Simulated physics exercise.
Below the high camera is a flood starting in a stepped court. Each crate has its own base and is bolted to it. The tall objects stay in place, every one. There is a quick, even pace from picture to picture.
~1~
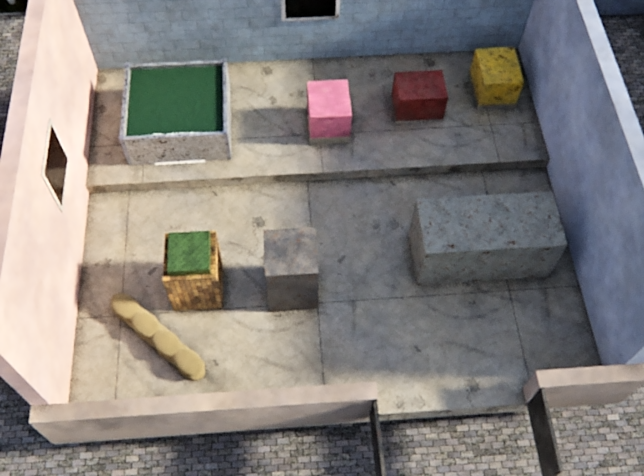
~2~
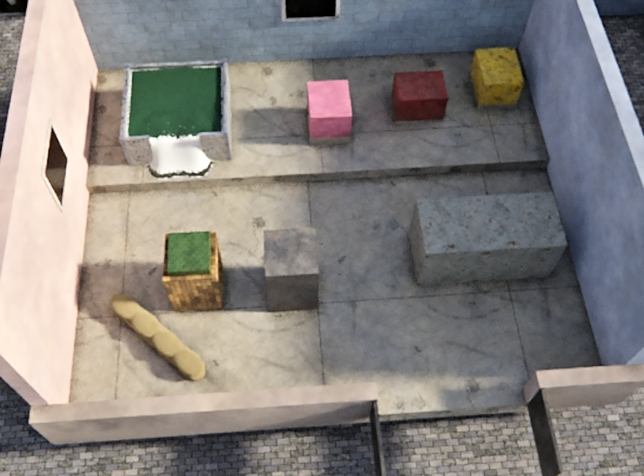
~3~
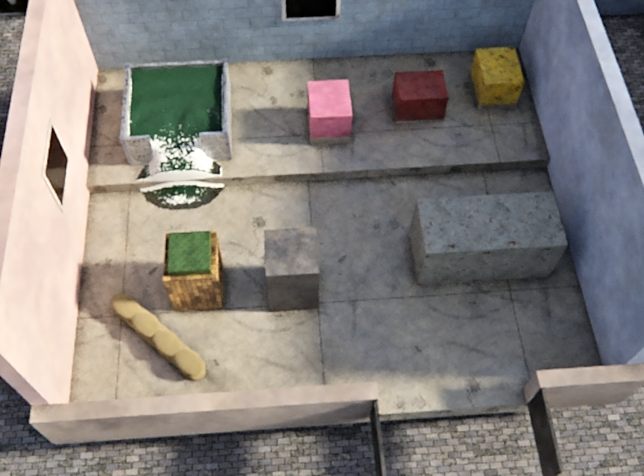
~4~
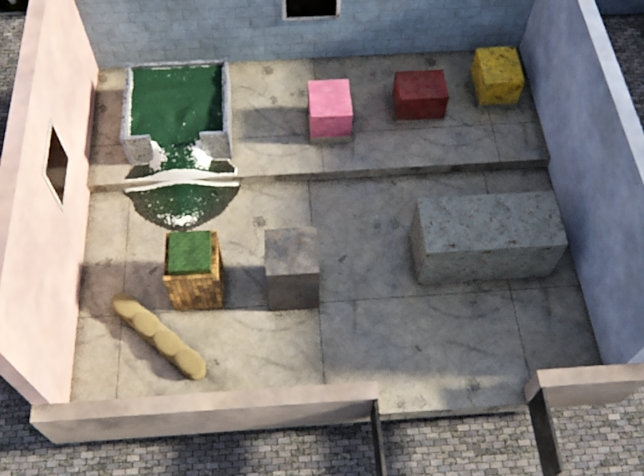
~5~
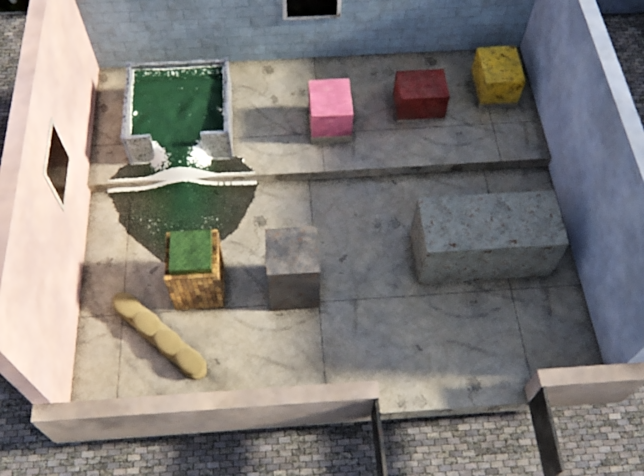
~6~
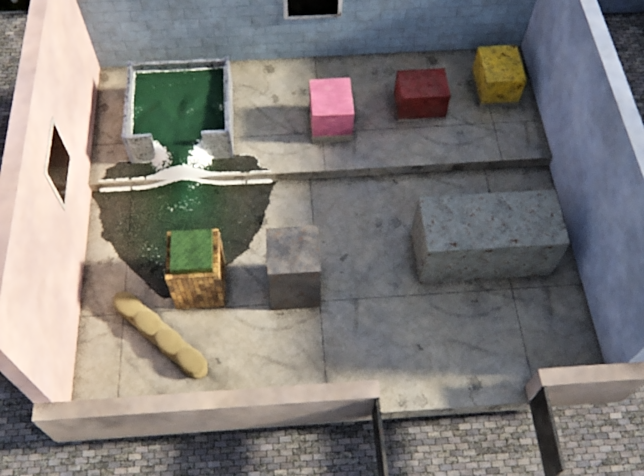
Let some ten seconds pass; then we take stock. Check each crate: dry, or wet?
Checked: Pink crate dry, red crate dry, yellow crate dry.
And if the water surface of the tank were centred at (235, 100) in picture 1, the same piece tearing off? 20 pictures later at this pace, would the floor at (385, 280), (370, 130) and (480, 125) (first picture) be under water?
Submerged, untouched, untouched.
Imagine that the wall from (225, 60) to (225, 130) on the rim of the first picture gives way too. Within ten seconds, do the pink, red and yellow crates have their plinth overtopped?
Going through them, the pink crate gets reached, the red crate gets reached and the yellow crate gets reached.
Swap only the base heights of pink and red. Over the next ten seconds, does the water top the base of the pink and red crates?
Pink is not reached, red is not reached.
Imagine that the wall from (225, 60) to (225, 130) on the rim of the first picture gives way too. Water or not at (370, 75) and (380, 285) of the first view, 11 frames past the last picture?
Going point by point, the first is waterlogged and the second is waterlogged.
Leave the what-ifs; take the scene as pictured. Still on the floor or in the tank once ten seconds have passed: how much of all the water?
Around 94 parts in a hundred.
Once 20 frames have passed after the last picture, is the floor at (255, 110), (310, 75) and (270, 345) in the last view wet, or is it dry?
Status by point, in sequence: Unwetted; unwetted; waterlogged.
A moment on, water covers 15 % of the floor; the pink crate not reached, the red crate not reached, the yellow crate not reached.
Next, water covers 25 % of the floor; the pink crate not reached, the red crate not reached, the yellow crate not reached.
Then, water covers 40 % of the floor; the pink crate not reached, the red crate not reached, the yellow crate not reached.
Later, water covers 60 % of the floor; the pink crate not reached, the red crate not reached, the yellow crate not reached.
In the end, water covers 65 % of the floor; the pink crate stayed above the water, the red crate stayed above the water, the yellow crate stayed above the water.
